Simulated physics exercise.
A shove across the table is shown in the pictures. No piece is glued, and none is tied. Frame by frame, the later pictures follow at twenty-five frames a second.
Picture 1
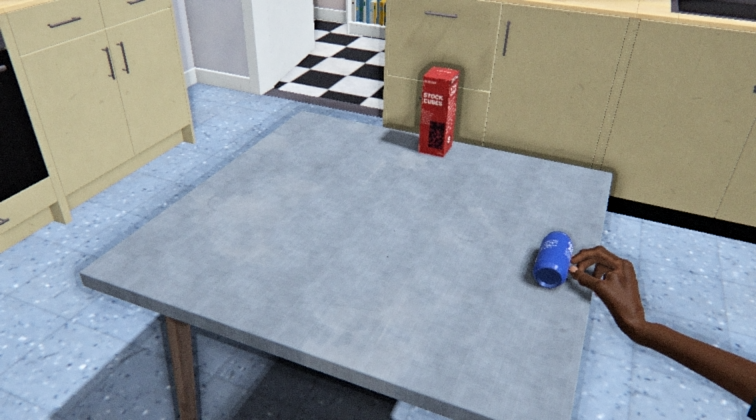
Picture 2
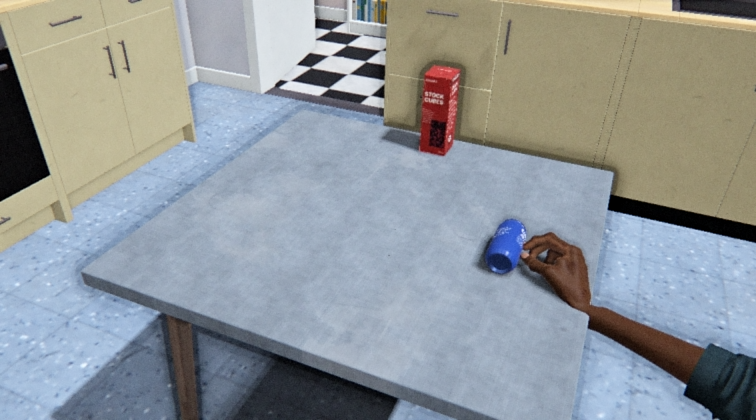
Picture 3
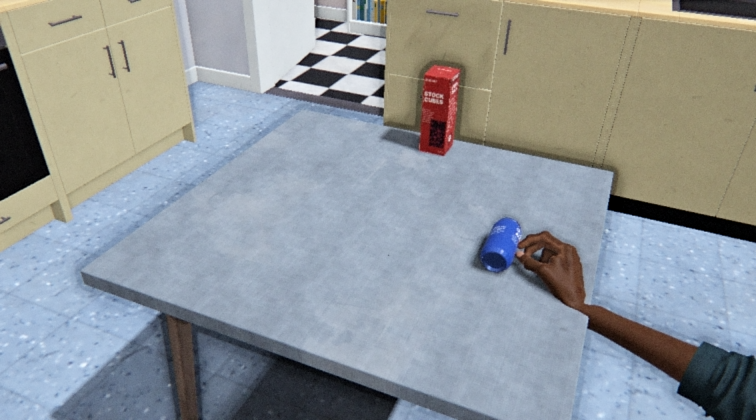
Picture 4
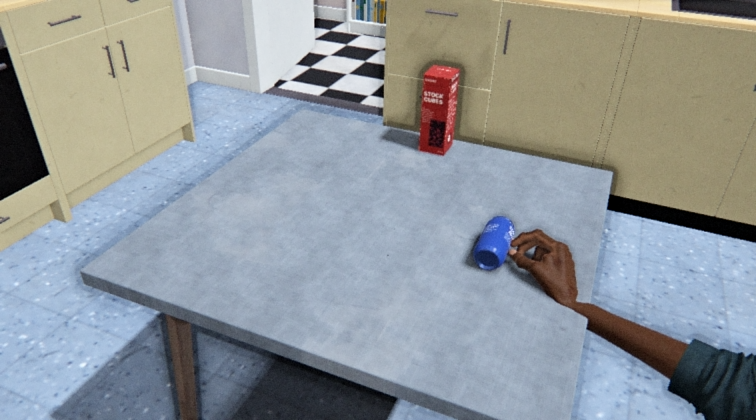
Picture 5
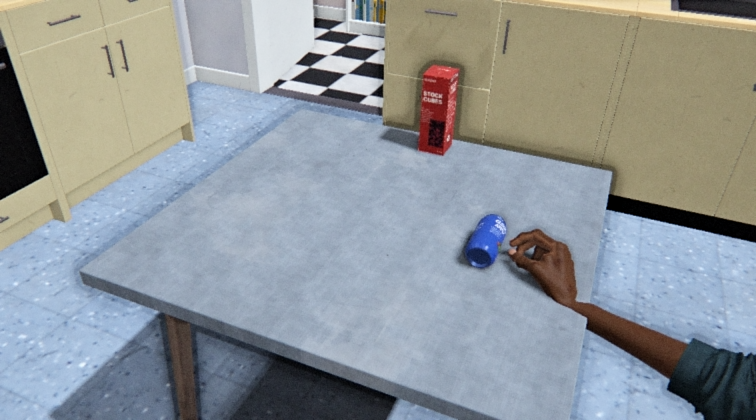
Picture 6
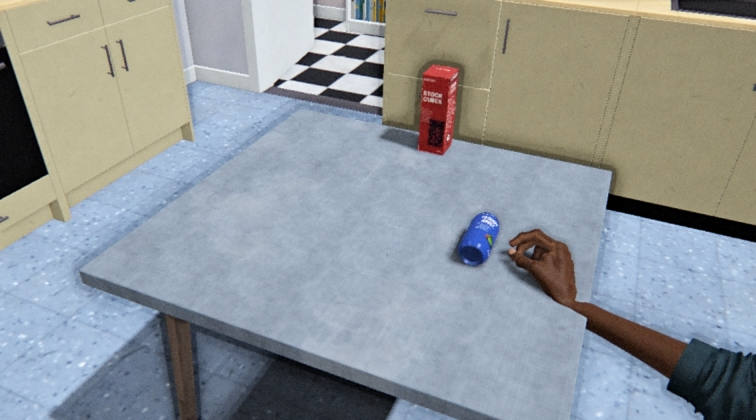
The video shows a hand pushing a blue can lying on its side leftward across a gray table, near a standing red box. The can then rolls slightly farther left, away from the fingers, while the hand stays nearly still.
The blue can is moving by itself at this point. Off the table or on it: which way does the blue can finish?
On it.
Then, 0.20 s on from there, blue can shifted about its own width near (450, 231).
Then, 0.50 s on from there, blue can shifted well along near (419, 223).
In the end, moved from the start, blue can. At the end, from the last picture's camera, blue can near (402, 219).
